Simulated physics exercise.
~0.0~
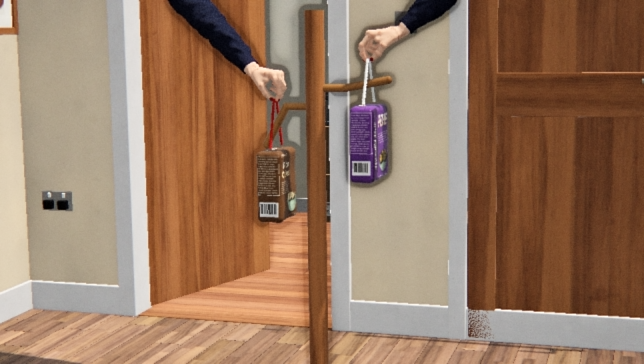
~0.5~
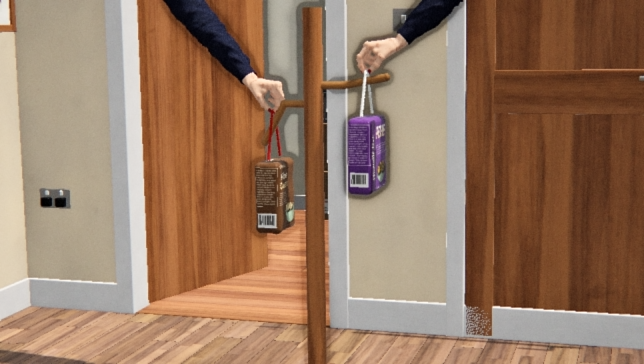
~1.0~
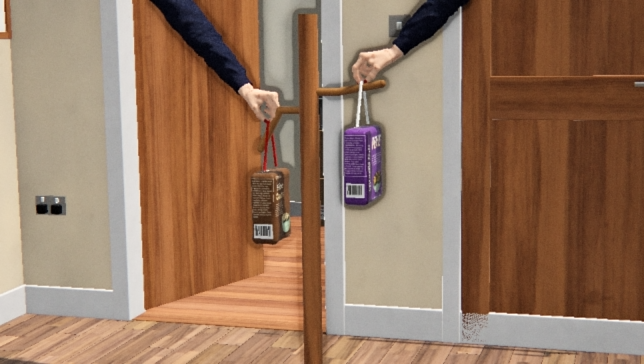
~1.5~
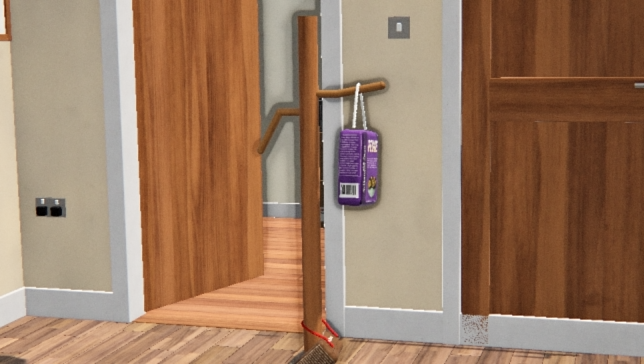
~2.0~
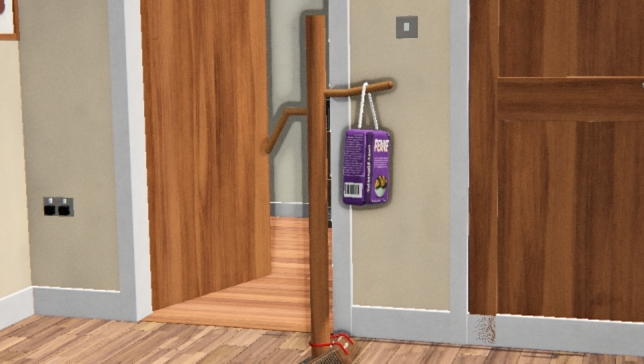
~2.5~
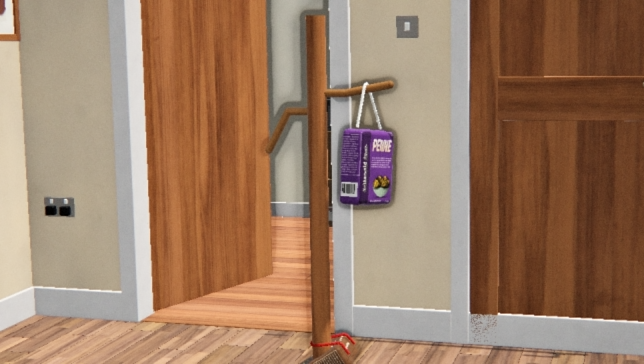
Two hands lower a brown sack and a purple bag; only the purple one stays hanging.
